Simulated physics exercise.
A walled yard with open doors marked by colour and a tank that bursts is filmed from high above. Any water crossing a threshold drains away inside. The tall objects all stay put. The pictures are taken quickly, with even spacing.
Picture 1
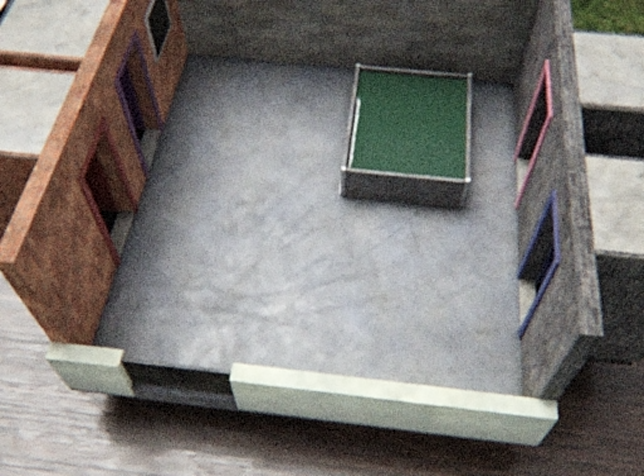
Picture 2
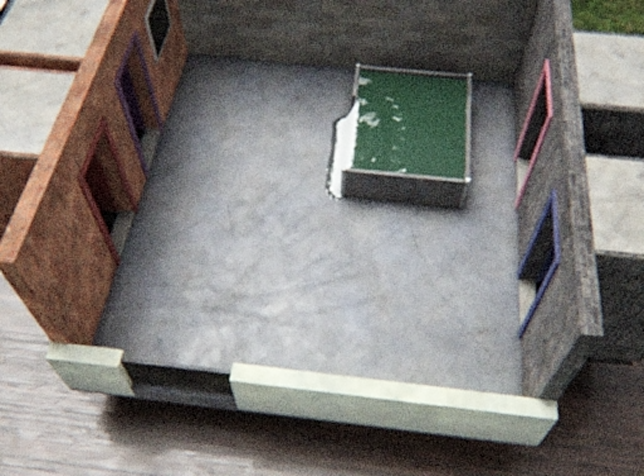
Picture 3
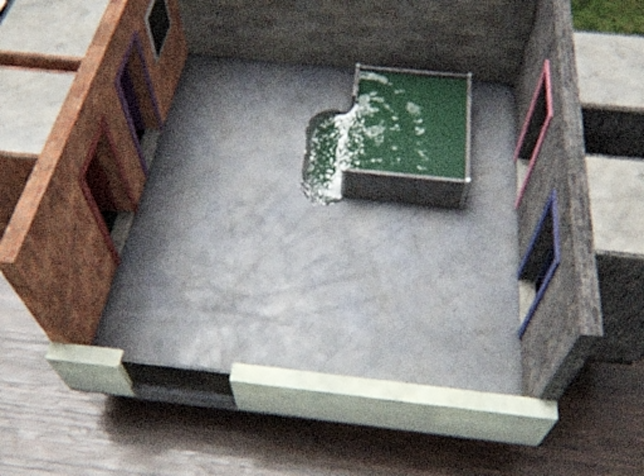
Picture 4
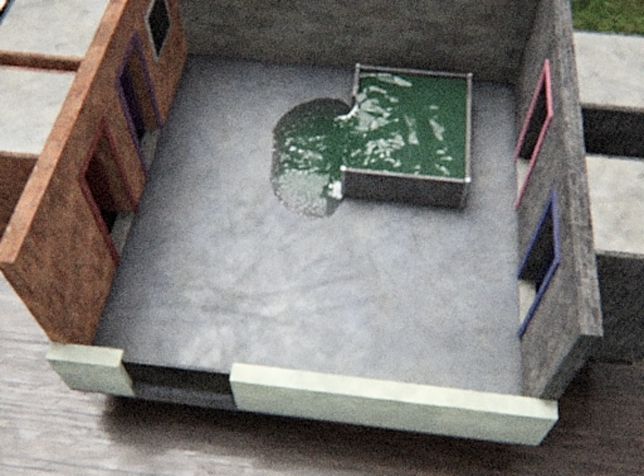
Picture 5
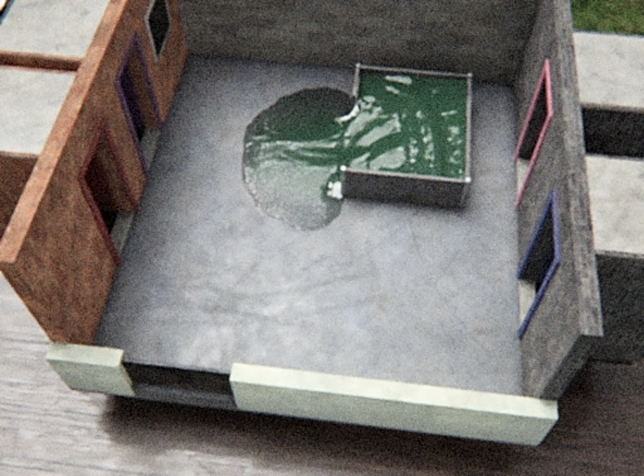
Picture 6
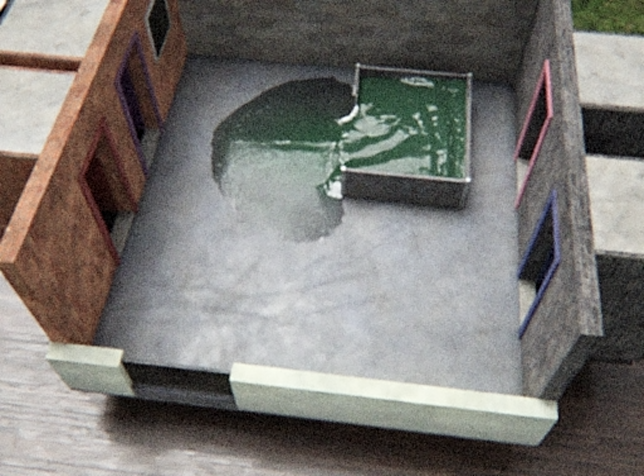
An open-topped room with gray and orange walls held a tank of still green water; then water poured out of the tank's left side and spread leftward across the gray floor in a widening puddle.
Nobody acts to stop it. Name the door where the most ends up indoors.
Purple.
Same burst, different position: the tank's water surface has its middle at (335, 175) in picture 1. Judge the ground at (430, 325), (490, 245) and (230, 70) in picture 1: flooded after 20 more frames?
In the order given: Not reached, not reached and wetted.
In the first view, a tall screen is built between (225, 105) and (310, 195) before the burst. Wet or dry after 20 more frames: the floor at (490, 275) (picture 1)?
My call: Spared.
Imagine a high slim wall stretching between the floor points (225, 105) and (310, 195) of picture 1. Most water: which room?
The blue-painted one.
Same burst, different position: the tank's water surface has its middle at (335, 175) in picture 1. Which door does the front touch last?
Last of all, it's the one in pink.
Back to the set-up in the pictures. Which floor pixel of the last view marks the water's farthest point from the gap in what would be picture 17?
Close to (107, 300), I think.
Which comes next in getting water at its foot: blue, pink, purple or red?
That would be the one in purple.
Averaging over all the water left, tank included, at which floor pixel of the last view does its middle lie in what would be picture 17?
At roughly (316, 154).
A moment on, water covers 35 % of the floor; purple door a trickle in, blue door not reached, pink door not reached, red door not reached.
Next, water covers 40 % of the floor; purple door some in, blue door not reached, pink door not reached, red door a trickle in.
Then, water covers 50 % of the floor; purple door a lot in, blue door not reached, pink door not reached, red door some in.
Later, water covers 80 % of the floor; purple door a lot in, blue door not reached, pink door not reached, red door some in.
In the end, water covers 95 % of the floor; purple door a lot in, blue door some in, pink door wet at the sill, nothing in, red door some in; the purple door has let in the most.
